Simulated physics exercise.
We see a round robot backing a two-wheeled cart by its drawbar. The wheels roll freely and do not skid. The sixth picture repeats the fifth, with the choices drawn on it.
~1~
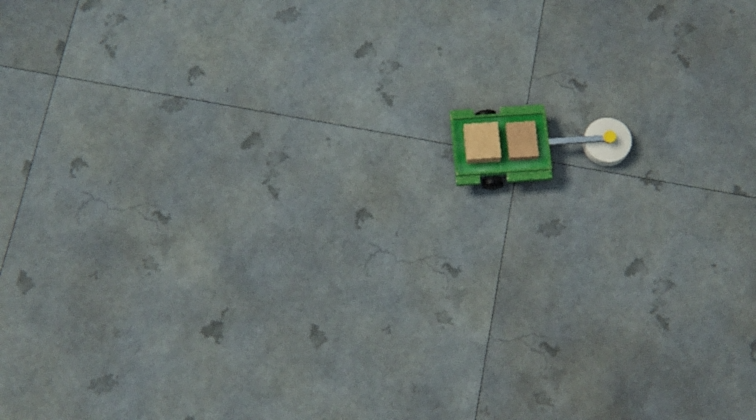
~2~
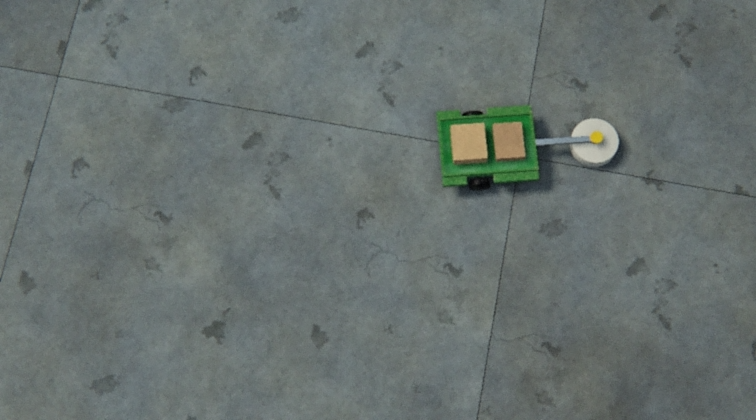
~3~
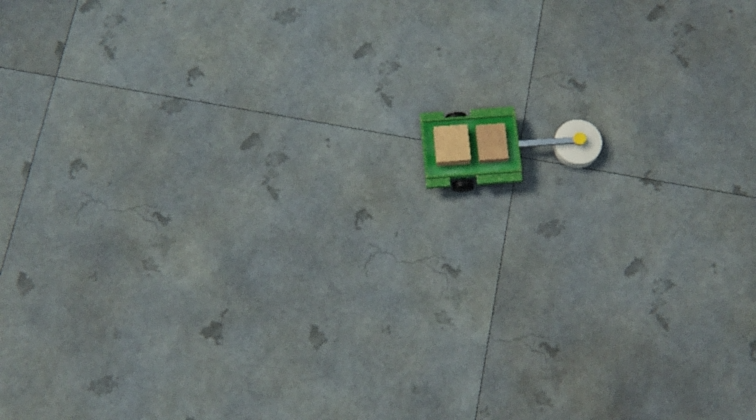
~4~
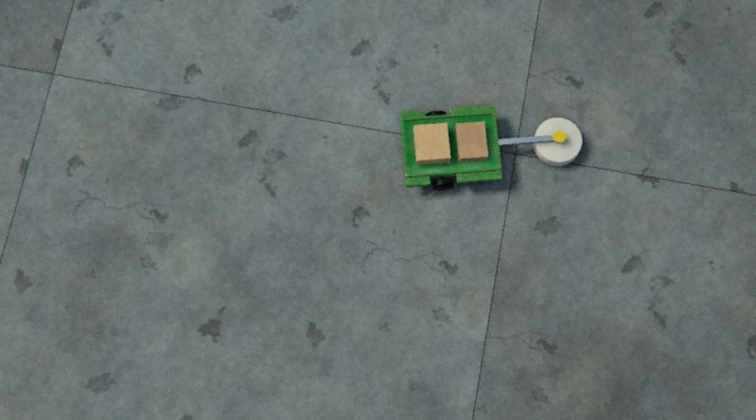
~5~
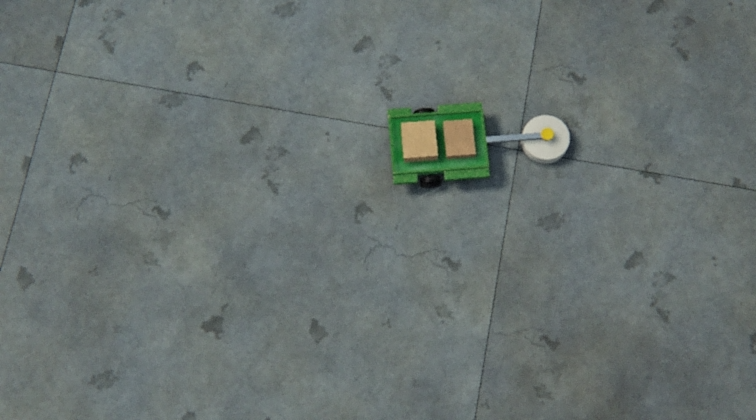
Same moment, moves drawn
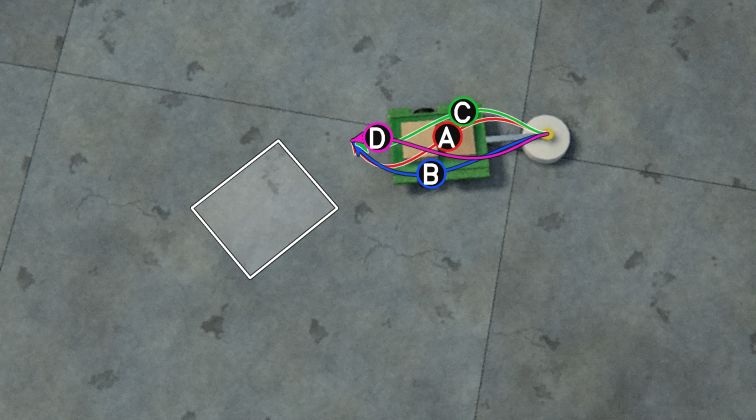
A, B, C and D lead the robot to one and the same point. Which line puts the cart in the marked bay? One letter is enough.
The robot should drive C.
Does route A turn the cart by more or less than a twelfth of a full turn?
Less than that.
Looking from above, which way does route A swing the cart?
It turns anticlockwise.
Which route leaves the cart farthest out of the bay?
B is the worst.
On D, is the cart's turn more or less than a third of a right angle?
Less than that.
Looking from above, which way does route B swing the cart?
On that route, clockwise.
On the marked copy, A from (547, 134) via (448, 137) to (352, 141); B from (547, 134) via (449, 170) to (353, 143); C from (547, 134) via (447, 117) to (357, 144); D from (547, 134) via (447, 155) to (352, 141); the bay at (265, 208).
Taking C. A third of the way, robot (477, 115), cart (379, 153).
Two thirds of the way, robot (410, 140), cart (312, 185).
When it is over, robot (352, 145), cart (265, 208); the cart stands in the bay.
As for the rest, A leaves the cart at (247, 175), out of the bay; B leaves the cart at (252, 101), out of the bay; D leaves the cart at (244, 126), out of the bay.
